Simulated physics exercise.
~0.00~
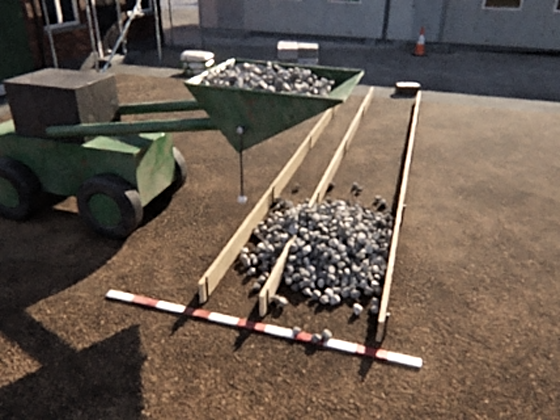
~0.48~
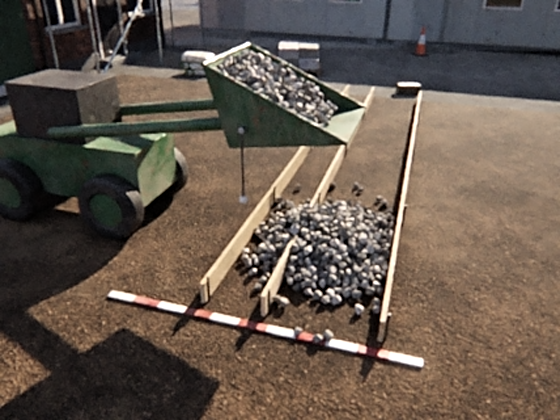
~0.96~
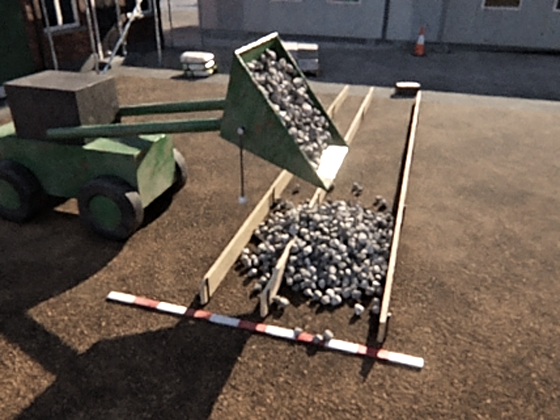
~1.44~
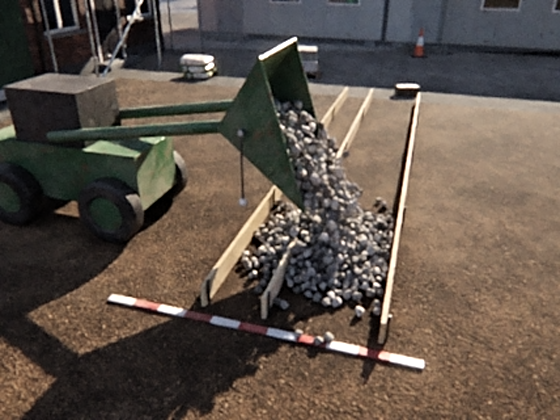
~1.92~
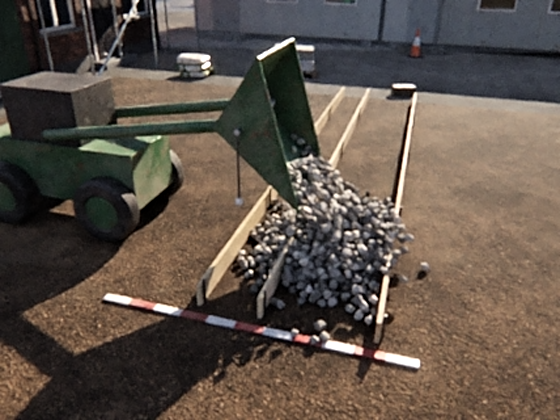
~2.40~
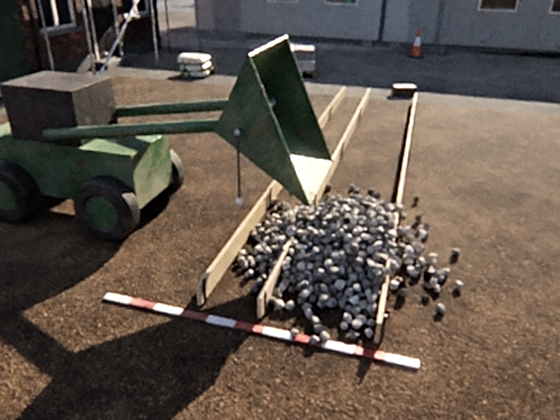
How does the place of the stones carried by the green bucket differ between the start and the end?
At the start the stones are up in the bucket, above the boards. At the end they are lower and further right, lying on the ground in the heap among the boards, with some past the right-hand board.
